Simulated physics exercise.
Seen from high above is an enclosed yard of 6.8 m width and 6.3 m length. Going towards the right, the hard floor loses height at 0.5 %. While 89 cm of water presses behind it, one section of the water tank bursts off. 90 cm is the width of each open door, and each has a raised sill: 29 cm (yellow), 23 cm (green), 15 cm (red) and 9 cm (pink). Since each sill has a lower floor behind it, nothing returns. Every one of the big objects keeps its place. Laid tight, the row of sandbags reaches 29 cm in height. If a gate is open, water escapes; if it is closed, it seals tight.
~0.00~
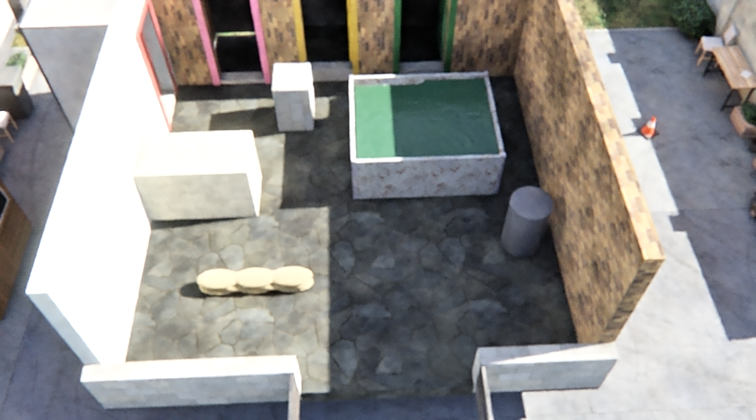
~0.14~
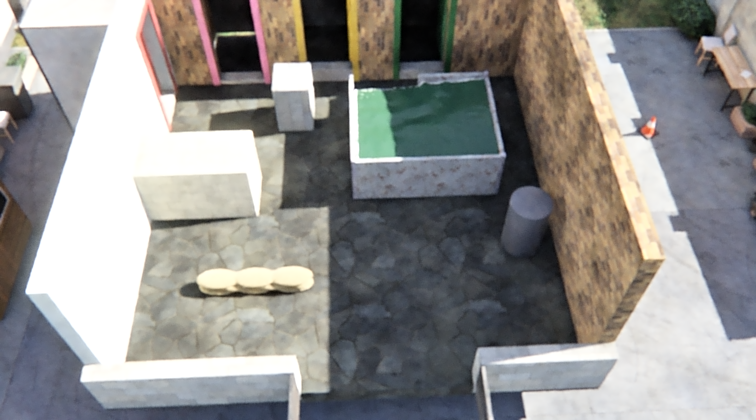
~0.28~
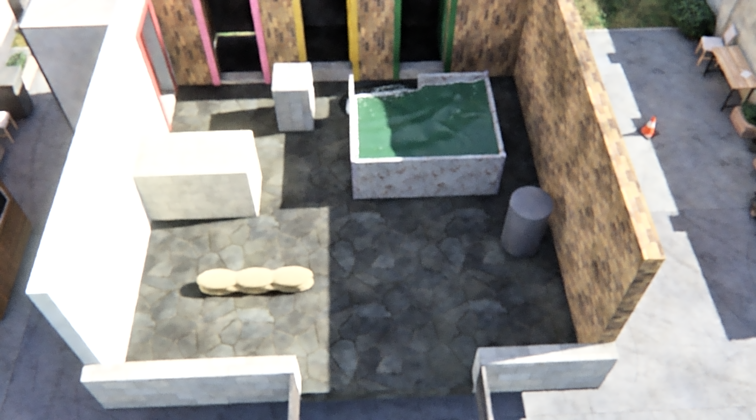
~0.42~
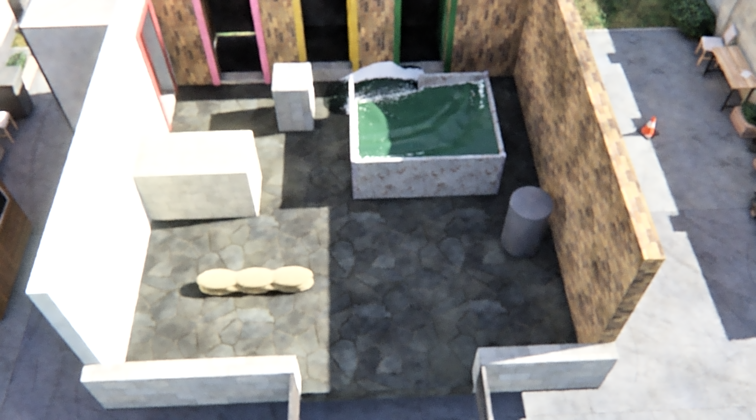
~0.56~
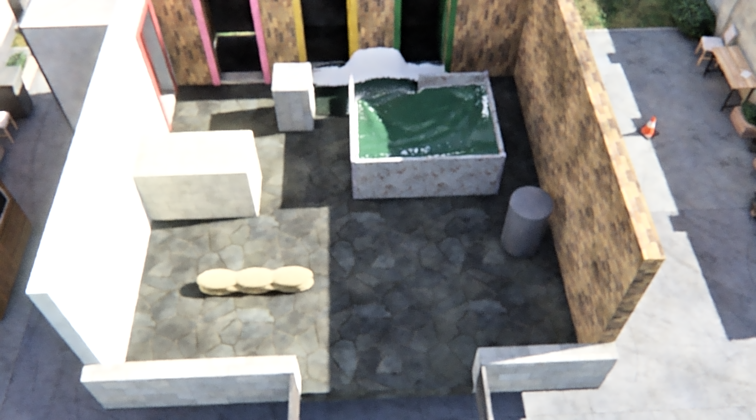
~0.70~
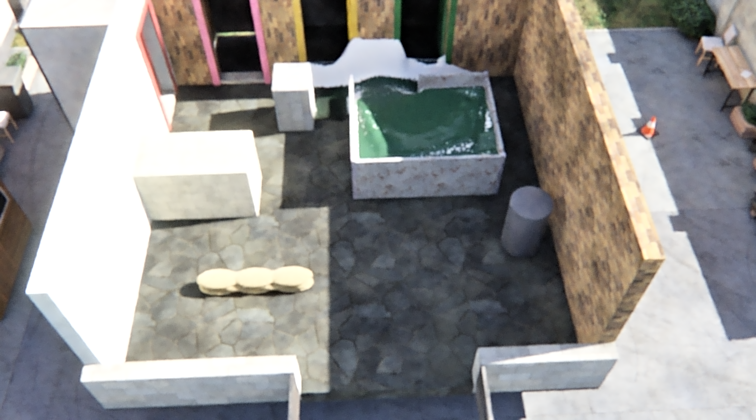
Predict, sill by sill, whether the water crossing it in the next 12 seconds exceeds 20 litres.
My prediction: At the yellow door it is above 20 litres; at the green door it is above 20 litres; at the red door it is above 20 litres; at the pink door it is above 20 litres.
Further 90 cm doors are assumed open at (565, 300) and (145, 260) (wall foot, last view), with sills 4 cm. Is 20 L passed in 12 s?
First door short of the limit, second door beyond the limit.
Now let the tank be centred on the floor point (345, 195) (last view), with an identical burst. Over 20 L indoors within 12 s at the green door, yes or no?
Well, green ends up inside the mark.
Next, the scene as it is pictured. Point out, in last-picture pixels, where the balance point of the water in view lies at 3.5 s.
At roughly (391, 137).
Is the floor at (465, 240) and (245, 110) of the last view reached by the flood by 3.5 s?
Soaked, soaked.
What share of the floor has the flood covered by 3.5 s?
About 45 per cent.
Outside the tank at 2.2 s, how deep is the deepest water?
Peak depth: Approx. 50 cm.
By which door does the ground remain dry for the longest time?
Answer: The red door.
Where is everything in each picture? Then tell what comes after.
In the first picture, the water tank at (423, 118) is whole and still, 89 cm deep.
In the second picture, water pours out on the water tank's far side and has run 0.7 m, to a hidden place; typically 11 cm deep outside, 89 cm at the water tank's back.
In the third picture, the front is at a hidden place, 1.0 m from the gap on the water tank's far side; 1.1 m2 of floor is under water; 89 cm left at the back of the water tank.
In the fourth picture, the front is at a hidden place, 1.4 m from the gap on the water tank's far side; 2.0 m2 of floor is under water; 87 cm left at the back of the water tank.
In the fifth picture, water pours out on the water tank's far side and has run 1.8 m, to a hidden place; typically 12 cm deep outside, 78 cm at the water tank's back.
In the sixth picture, water pours out on the water tank's far side and has run 2.2 m, to a hidden place; typically 13 cm deep outside, 75 cm at the water tank's back.
After 1.4 s water covers 20 % of the floor and is deepest (68 cm) near (377, 85); yellow door 46 cm at the sill, 33 L in, green door 39 cm at the sill, 80 L in, red door not reached, pink door 10 cm at the sill, 0 L in.
After 2.2 s water covers 30 % of the floor and is deepest (50 cm) near (377, 85); yellow door 36 cm at the sill, 83 L in, green door 35 cm at the sill, 149 L in, red door 35 cm at the sill, 79 L in, pink door 18 cm at the sill, 2 L in.
After 3.5 s water covers 45 % of the floor and is deepest (35 cm) near (377, 85); yellow door 25 cm at the sill, 99 L in, green door 27 cm at the sill, 198 L in, red door 30 cm at the sill, 245 L in, pink door 15 cm at the sill, 41 L in.
After 7.0 s water covers 80 % of the floor and is deepest (20 cm) near (535, 227); yellow door 16 cm at the sill, 100 L in, green door 14 cm at the sill, 209 L in, red door 19 cm at the sill, 362 L in, pink door 9 cm at the sill, 64 L in.
After 12.0 s water covers 95 % of the floor and is deepest (14 cm) near (535, 227); yellow door 11 cm at the sill, 100 L in, green door 9 cm at the sill, 210 L in, red door 10 cm at the sill, 369 L in, pink door 8 cm at the sill, 70 L in.
